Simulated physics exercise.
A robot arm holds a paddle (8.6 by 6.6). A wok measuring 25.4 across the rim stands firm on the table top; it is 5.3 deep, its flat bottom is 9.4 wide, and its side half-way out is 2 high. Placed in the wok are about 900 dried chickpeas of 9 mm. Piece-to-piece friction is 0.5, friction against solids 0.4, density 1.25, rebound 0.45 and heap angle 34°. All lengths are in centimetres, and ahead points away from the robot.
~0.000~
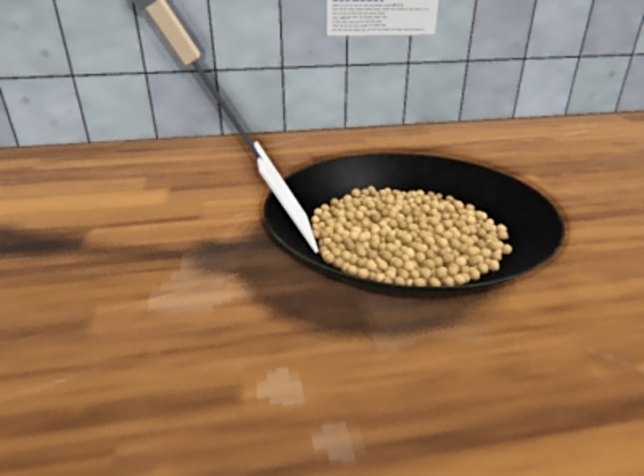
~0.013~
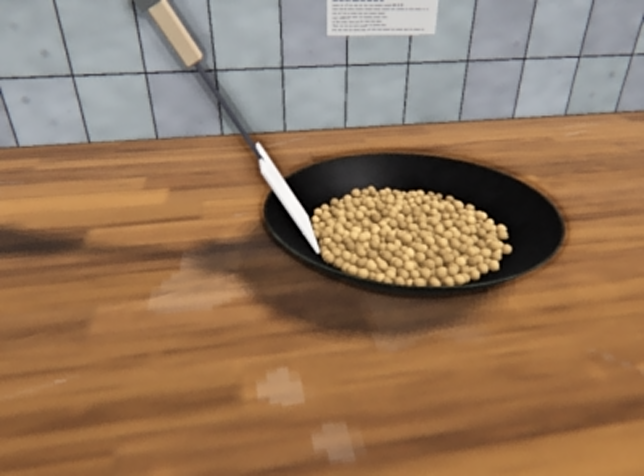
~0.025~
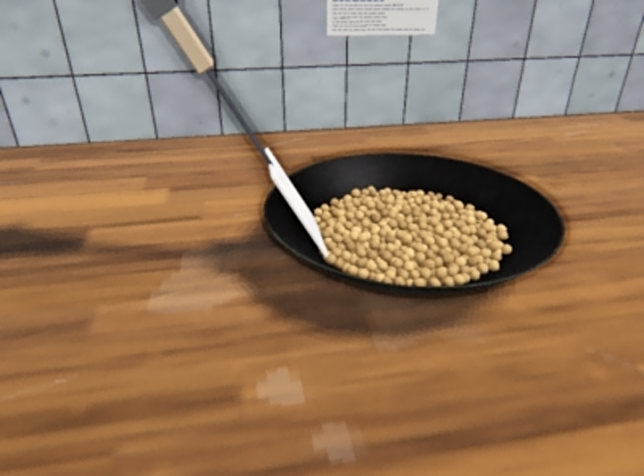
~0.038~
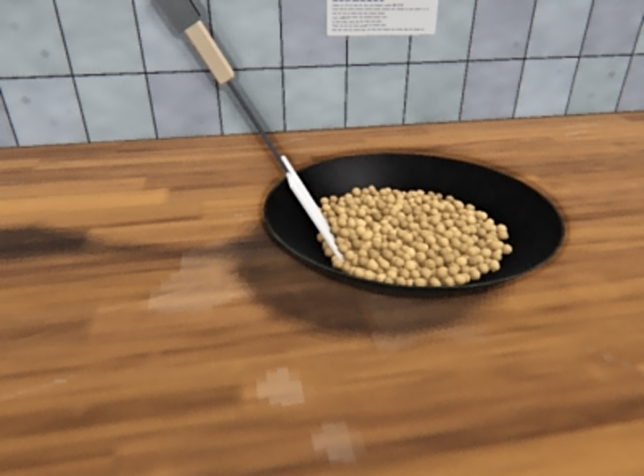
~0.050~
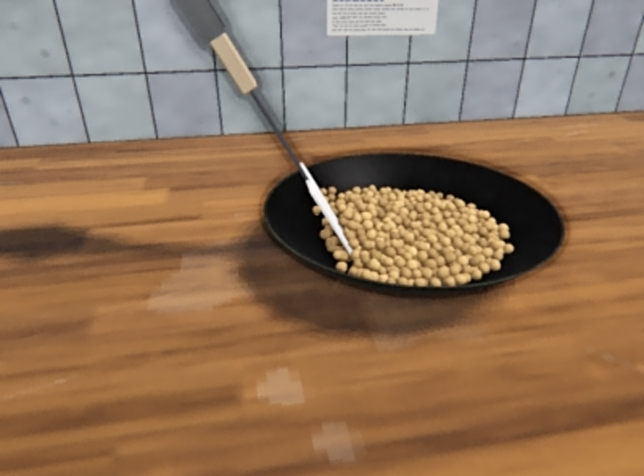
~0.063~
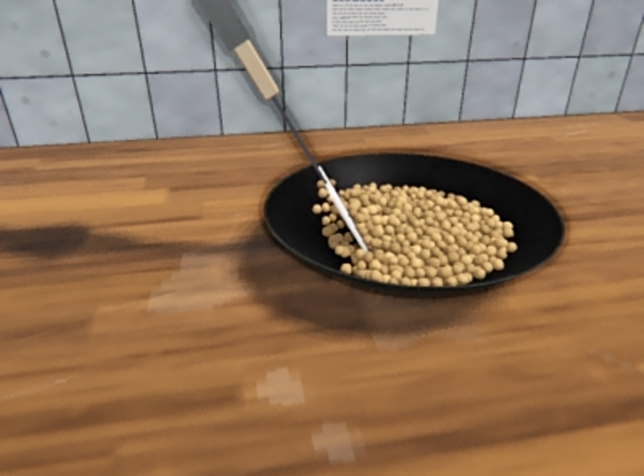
A robot arm moves a white paddle rightward through the chickpeas in a black wok.
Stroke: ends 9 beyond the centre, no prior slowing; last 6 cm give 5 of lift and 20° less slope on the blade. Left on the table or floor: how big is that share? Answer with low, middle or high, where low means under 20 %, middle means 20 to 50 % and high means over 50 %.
Middle.
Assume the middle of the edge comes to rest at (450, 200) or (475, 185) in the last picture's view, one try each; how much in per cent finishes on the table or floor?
The two tries give near 15 and near 25 in a hundred.
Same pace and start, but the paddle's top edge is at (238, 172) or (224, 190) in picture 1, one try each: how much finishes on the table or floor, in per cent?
About 40 and 35 per cent.
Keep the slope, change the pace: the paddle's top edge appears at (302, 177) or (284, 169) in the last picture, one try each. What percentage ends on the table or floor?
About 30 and 15 percent.
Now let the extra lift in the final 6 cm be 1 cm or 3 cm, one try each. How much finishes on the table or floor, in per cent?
I'd put it near 45 in a hundred, then near 45 in a hundred.
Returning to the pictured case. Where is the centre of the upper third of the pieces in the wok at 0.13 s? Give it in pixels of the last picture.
Around (466, 202).
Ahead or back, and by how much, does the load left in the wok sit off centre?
The balance point is about 2.5 cm ahead.
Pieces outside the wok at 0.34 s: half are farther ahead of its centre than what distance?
The distance is about 28 cm.
By 0.09 s, sloping 61°, highest piece 7 above the table; 899 in the wok, 1 on the blade or in flight.
By 0.13 s, sloping 56°, highest piece 9 above the table; 898 in the wok, 2 on the blade or in flight.
By 0.34 s, sloping 41°, highest piece 24 above the table; 524 in the wok, 134 on the table or floor, 242 on the blade or in flight.
By 1.39 s, sloping 41°, highest piece 5 above the table; 523 in the wok, 377 on the table or floor.
Final count, 523 in the wok, 377 on the table or floor. That is 42 % on the table or floor.
